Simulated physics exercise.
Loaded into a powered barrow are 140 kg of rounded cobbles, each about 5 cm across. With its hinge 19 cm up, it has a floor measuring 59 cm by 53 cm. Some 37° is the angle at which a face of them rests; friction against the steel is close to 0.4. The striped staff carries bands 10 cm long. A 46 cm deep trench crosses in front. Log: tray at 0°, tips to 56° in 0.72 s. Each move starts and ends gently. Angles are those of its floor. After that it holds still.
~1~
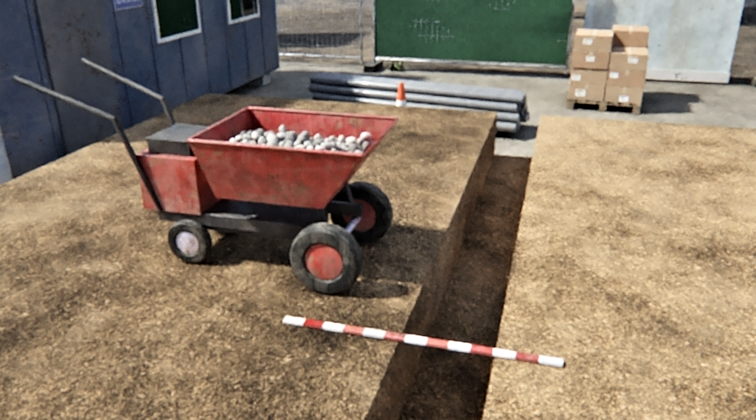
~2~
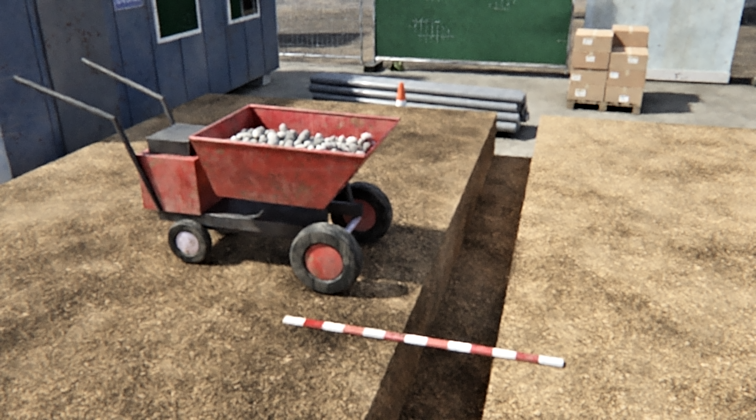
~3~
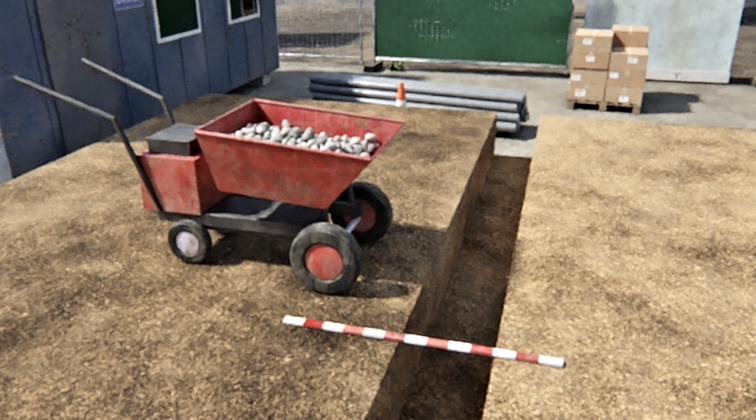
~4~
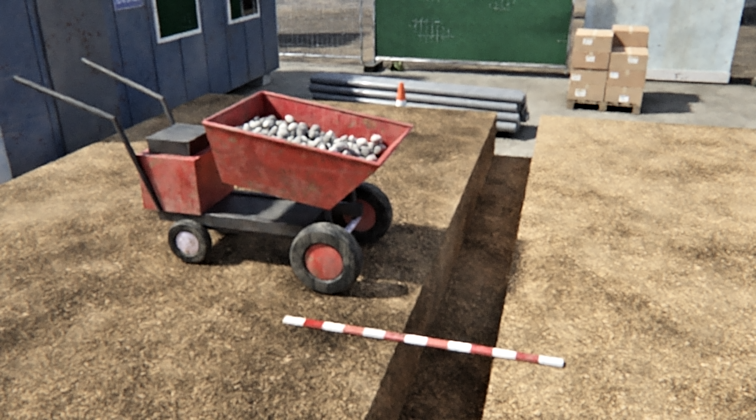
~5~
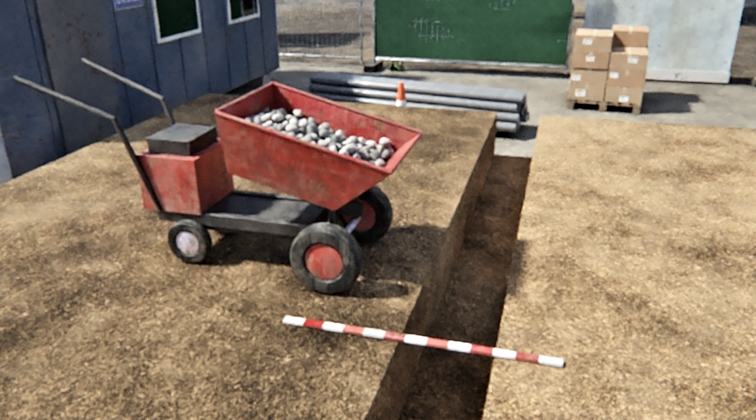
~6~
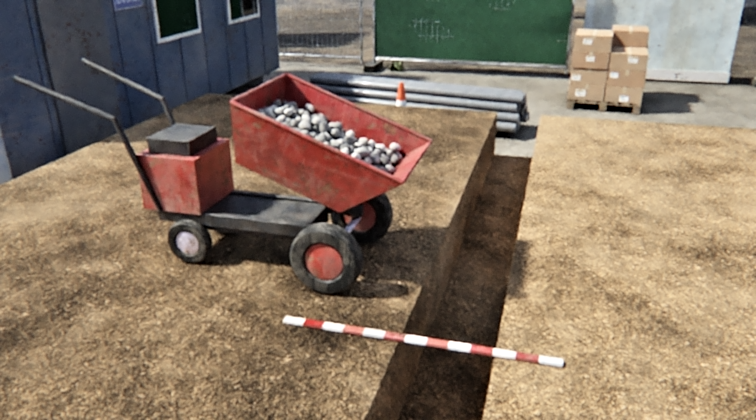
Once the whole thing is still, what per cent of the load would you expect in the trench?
I would expect about 37 per cent.
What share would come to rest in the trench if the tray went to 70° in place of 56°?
In that case around 65 percent.
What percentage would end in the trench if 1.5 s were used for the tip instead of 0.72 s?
Near 40 per cent.
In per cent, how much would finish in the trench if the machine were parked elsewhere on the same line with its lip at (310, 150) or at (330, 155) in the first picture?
50 %, then 50 %.
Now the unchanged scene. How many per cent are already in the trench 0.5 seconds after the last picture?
Around 5 per cent of it.
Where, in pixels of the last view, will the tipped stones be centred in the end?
I'd point somewhere around (489, 348).
Then, 0.2 s after the last picture the floor is at 47°, 100 % in the tray; the foremost stones are at (420, 201).
Then, 0.5 s after the last picture the floor is at 56°, 96 % in the tray, 4 % in the trench; the foremost stones are at (481, 258).
Then, 0.9 s after the last picture the floor is at 56°, 62 % in the tray, 23 % in the trench, 15 % past the trench; the foremost stones are at (583, 292).
Then, 2.8 s after the last picture the floor is at 56°, 46 % in the tray, 37 % in the trench, 18 % past the trench; the foremost stones are at (730, 316).
